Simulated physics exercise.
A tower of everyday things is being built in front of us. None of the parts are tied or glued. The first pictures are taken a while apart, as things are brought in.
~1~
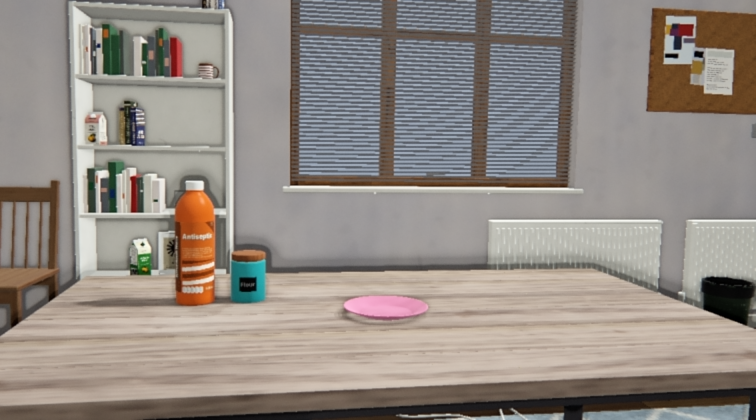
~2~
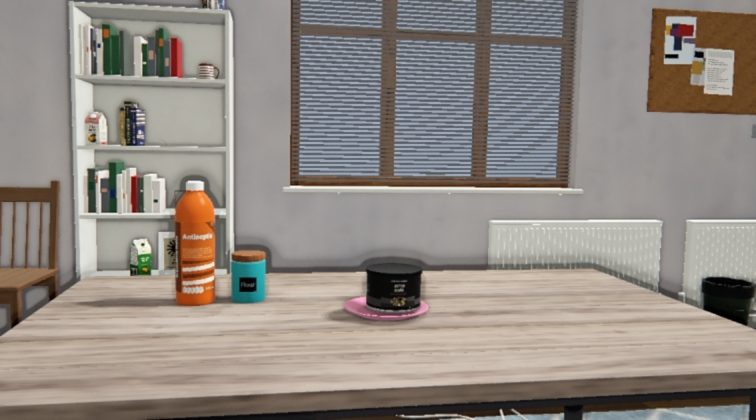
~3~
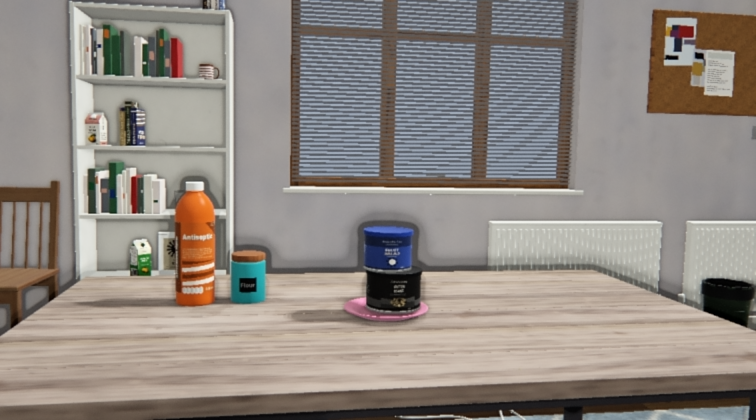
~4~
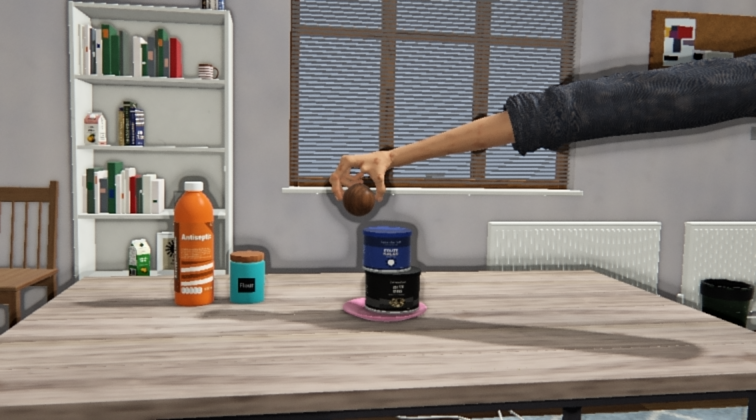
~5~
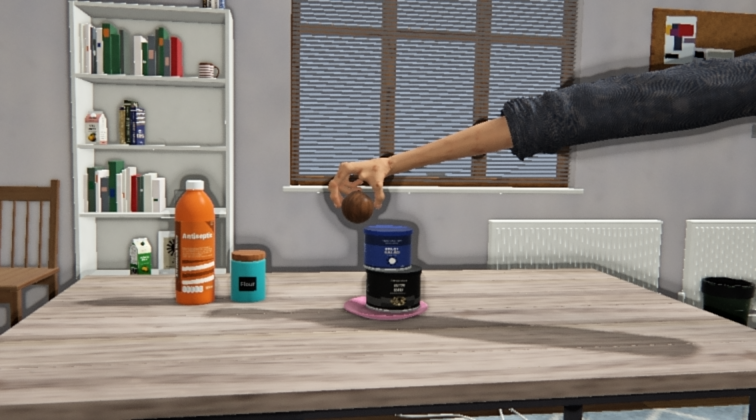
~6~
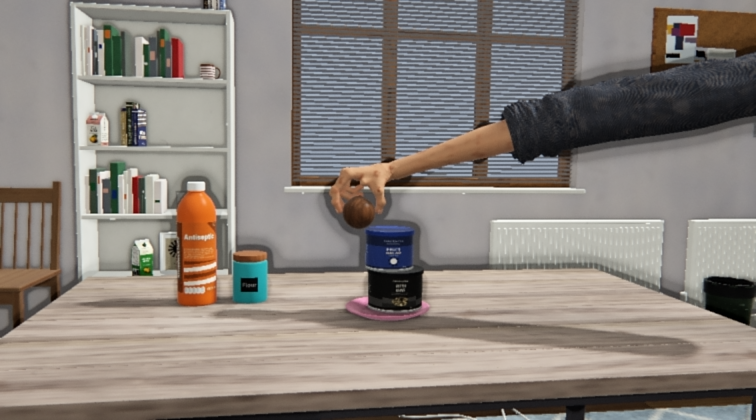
Black tub, then blue tub, appearing stacked on a pink plate, before a hand holds a brown onion just above them.
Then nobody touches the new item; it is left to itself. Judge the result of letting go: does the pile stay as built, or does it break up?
Insecure.
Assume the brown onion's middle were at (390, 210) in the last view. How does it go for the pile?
What happens next is that it remains steady.
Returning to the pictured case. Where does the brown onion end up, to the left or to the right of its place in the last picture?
Direction of travel: Leftward.
Then, 0.30 s on from there, brown onion now fallen.
Then, 0.40 s on from there, things are still on the move.
Then, 0.50 s on from there, as before.
In the end, fallen, brown onion; the other 5 unmoved. At the end, from the last picture's camera, brown onion near (289, 301). The pile loses its balance.
